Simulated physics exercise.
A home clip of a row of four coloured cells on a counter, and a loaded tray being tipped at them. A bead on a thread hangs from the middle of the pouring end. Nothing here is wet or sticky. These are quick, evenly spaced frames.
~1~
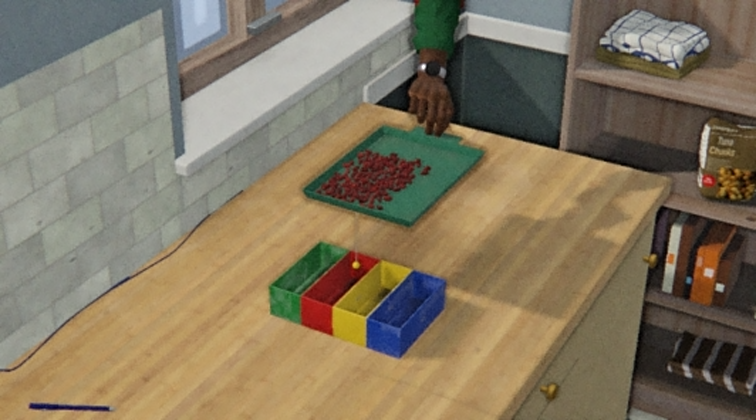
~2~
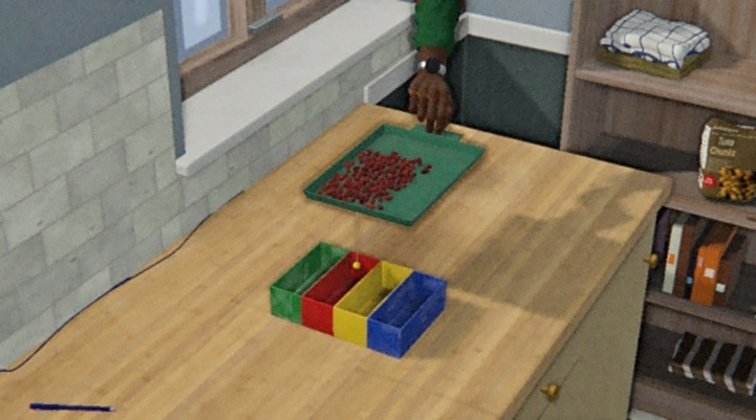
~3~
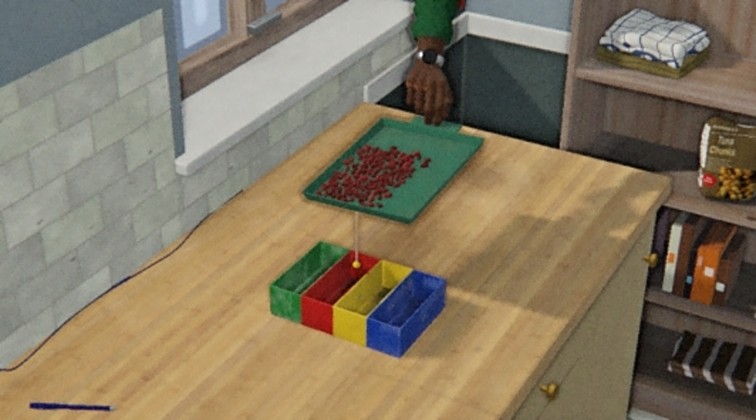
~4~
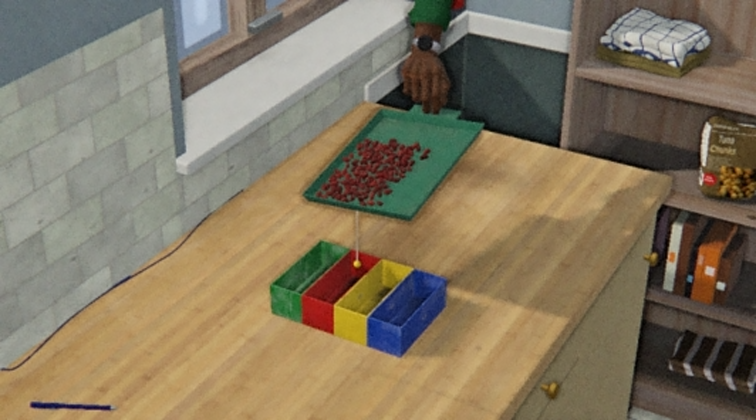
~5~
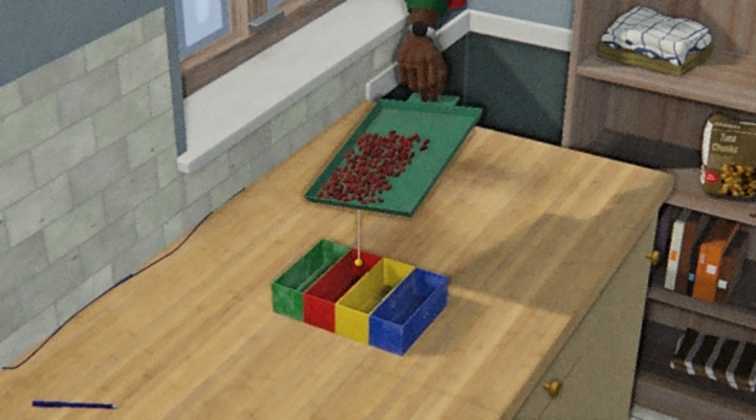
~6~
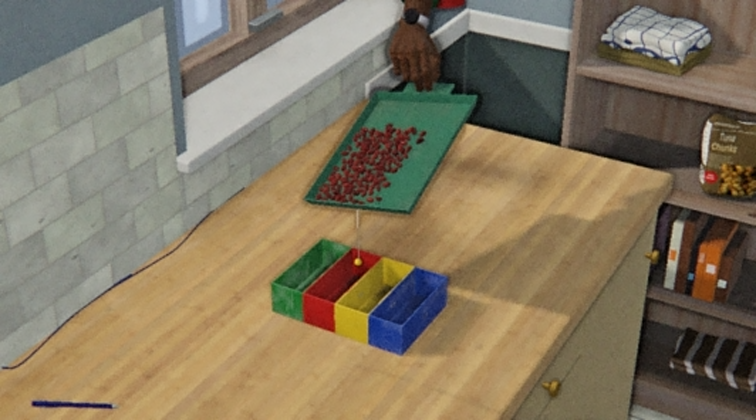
In the video, a hand at the far end of a green tray of dark red beans gradually raises that end, tilting the tray above a wooden counter toward a row of green, red, yellow and blue compartments.
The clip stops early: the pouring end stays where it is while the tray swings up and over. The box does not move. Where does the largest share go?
Fullest: The green cell.
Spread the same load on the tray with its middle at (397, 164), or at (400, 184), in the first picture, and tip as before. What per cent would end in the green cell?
The first gives 60 %, the second 70 %.
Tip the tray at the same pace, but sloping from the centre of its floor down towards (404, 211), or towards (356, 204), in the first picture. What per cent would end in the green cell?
Roughly 0 per cent, and 40 per cent.
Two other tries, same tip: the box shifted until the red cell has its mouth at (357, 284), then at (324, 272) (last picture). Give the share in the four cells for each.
The first gives 40 %, the second 100 %.
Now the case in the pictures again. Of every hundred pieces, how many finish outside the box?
About 20 per cent.
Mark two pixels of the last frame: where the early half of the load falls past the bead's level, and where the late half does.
First near (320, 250), later near (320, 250).
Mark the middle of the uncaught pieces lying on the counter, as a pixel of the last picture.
Roughly at (268, 272).
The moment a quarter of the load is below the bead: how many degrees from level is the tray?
Near 105 degrees.
Soon after the last picture, tray tipped steeply; nearly all on the tray; a stray few falling or outside the box.
A little later, tray tipped past a quarter turn; about a quarter on the tray; about a third in the green cell; a small part in the red cell; about half falling or outside the box.
Later still, tray tipped past a quarter turn; about two thirds in the green cell; a small part in the red cell; a stray few in the blue cell; about a quarter falling or outside the box.
At rest, tray tipped past a quarter turn; about two thirds in the green cell; a small part in the red cell; a stray few in the blue cell; none in the yellow cell; about a quarter outside the box.
